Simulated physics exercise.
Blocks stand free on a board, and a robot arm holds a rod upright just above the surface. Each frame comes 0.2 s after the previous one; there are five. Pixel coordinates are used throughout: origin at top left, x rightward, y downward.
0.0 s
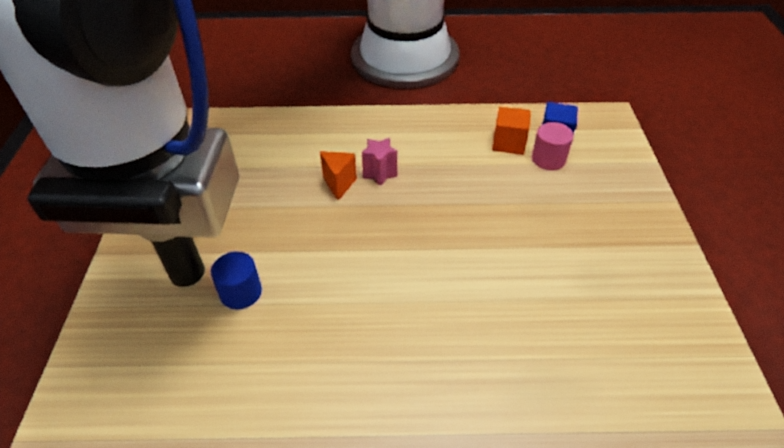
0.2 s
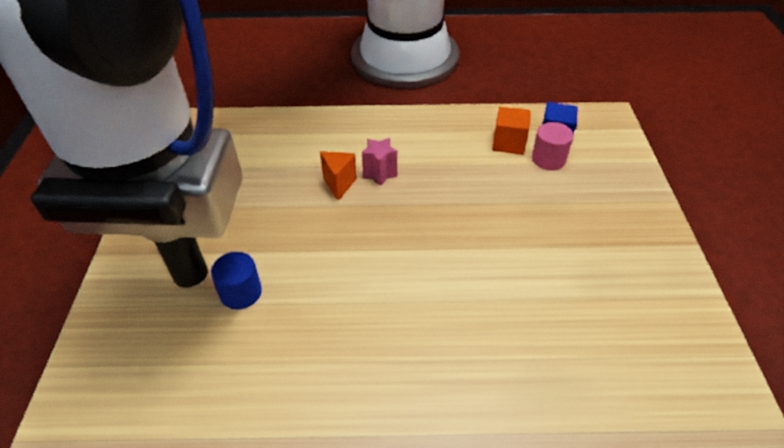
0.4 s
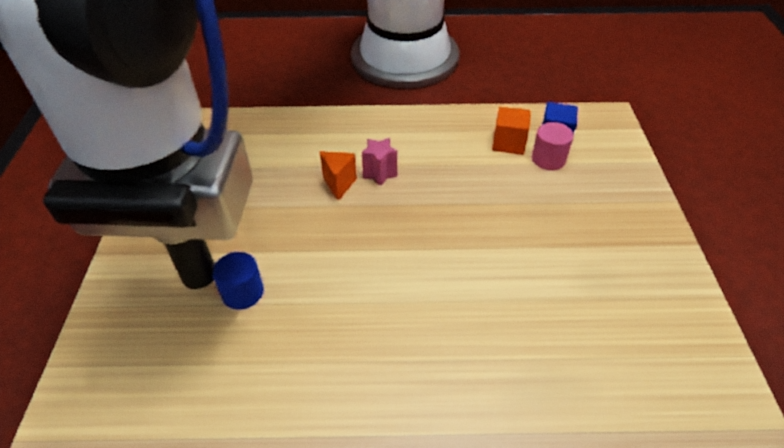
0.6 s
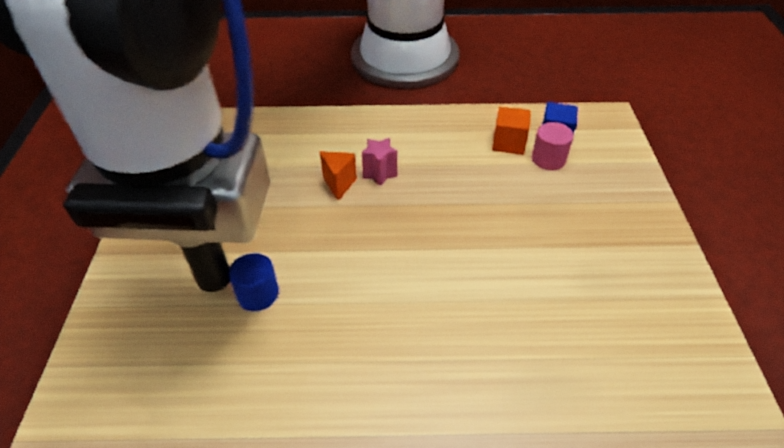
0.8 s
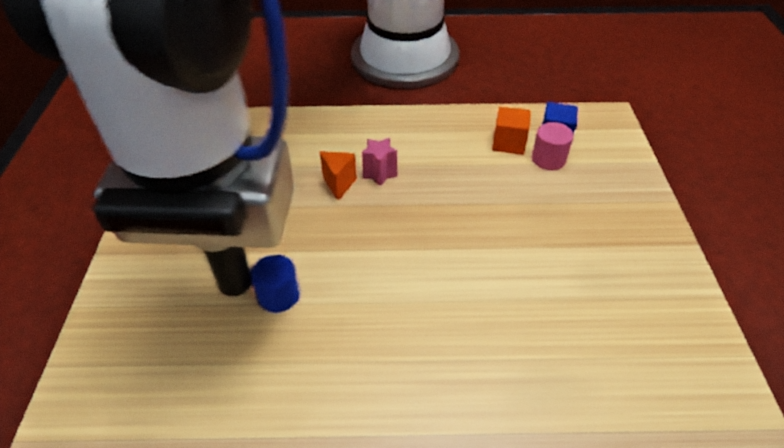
A robot arm holds a dark rod upright over the left side of a pale wooden board on a red surface, seen from above by a still camera. A blue cylinder sits beside the rod, with an orange triangle and pink star beyond, and an orange block, blue block and pink cylinder at upper right. The rod moves right, then pushes the nearby blue cylinder rightward.
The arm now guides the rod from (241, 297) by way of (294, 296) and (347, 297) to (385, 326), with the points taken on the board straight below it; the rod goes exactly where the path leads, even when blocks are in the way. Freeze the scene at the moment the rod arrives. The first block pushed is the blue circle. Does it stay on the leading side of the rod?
I think it loses its spot in front.
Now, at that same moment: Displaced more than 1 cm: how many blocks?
Moved: 1.
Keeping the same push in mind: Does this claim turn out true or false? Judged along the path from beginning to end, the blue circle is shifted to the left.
It is true.
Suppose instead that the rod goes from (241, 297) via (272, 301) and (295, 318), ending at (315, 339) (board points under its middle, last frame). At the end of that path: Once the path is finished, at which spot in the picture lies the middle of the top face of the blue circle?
Most likely (326, 275).
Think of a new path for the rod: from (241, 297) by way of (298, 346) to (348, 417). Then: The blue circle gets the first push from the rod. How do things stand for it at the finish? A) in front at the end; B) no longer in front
My answer is option B.
On the path given first. One third of the way, rod at (291, 281); blue circle at (329, 268).
Two thirds of the way, rod at (345, 282); blue circle at (383, 264).
At the end, rod at (384, 312); blue circle at (404, 267).
